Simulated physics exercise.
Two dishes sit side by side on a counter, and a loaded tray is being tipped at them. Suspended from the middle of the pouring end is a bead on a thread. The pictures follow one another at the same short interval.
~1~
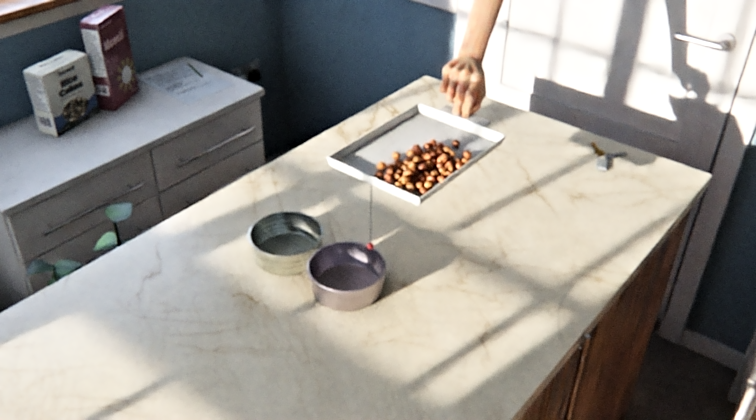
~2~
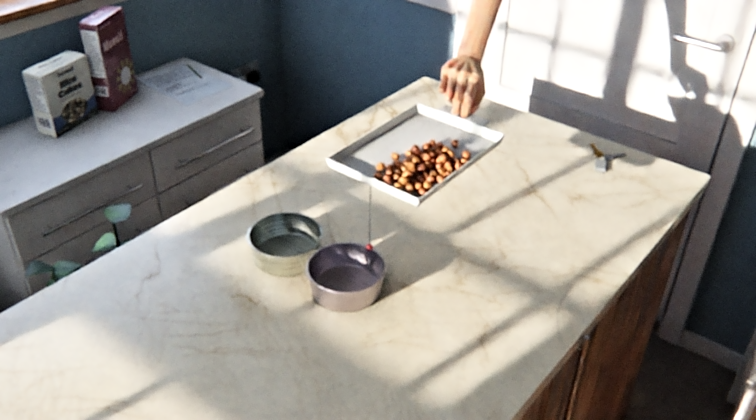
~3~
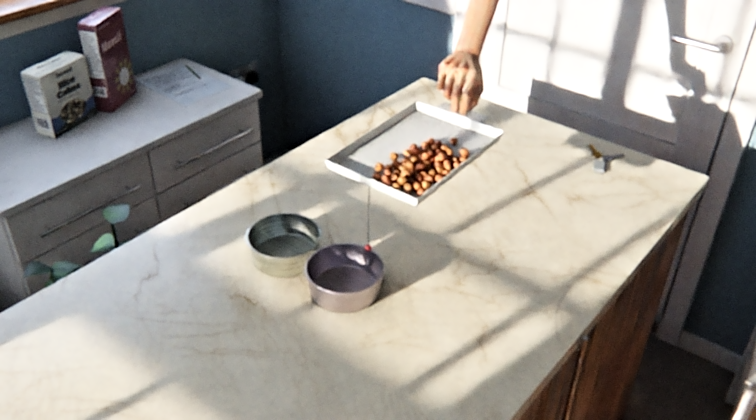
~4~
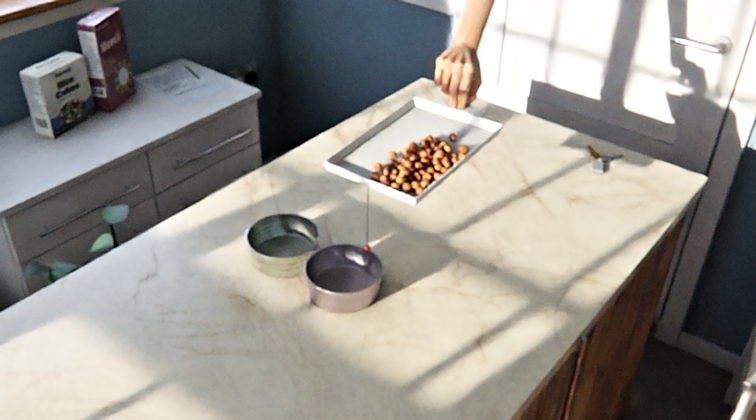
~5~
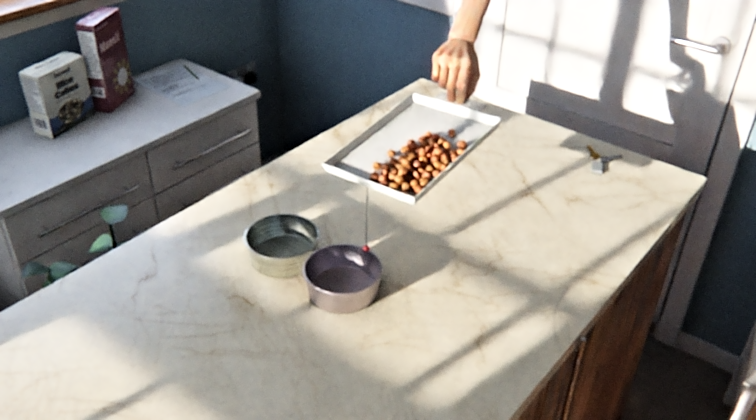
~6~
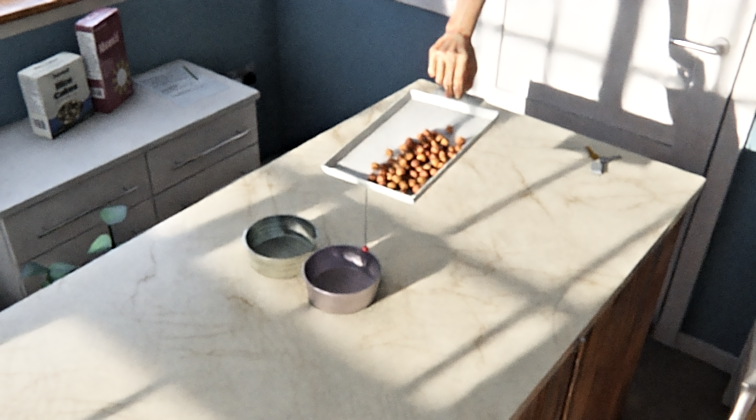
On a sunlit marble counter, a hand held the far end of a white tray of hazelnuts above two small bowls, and the tray's near end slowly dipped slightly toward its left corner.
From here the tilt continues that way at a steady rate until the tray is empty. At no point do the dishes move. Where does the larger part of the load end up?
The larger part ends up in the right dish.
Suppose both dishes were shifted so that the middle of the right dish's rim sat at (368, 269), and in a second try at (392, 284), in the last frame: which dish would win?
The first time the left-side one comes out ahead, then the left-side one the second time.
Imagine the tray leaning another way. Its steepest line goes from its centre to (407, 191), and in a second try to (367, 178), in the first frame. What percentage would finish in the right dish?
The share is 10 per cent in the first and 60 per cent in the second.
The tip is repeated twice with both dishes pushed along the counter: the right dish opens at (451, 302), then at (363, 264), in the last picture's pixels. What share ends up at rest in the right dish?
The first position comes out at 0 per cent, the other at 30 per cent.
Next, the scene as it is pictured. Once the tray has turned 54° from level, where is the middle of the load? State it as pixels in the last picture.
Centre estimate: (366, 164).
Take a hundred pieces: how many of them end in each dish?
Left dish: 20 %, right dish: 50 %.
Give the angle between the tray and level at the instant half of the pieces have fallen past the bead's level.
A tilt of roughly 105°.
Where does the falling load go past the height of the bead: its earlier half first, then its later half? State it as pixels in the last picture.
About (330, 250) to begin with, then about (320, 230).
Soon after the last picture, tray tipped steeply; nearly all on the tray; a stray few in the right dish; a stray few in the left dish; a stray few in the air.
A little later, tray tipped right over; nearly all on the tray; a small part in the right dish; a small part in the left dish.
Later still, tray tipped past a quarter turn; about half in the right dish; about a quarter in the left dish; about a third outside both.
At rest, tray tipped past a quarter turn; about half in the right dish; about a quarter in the left dish; about a third outside both.
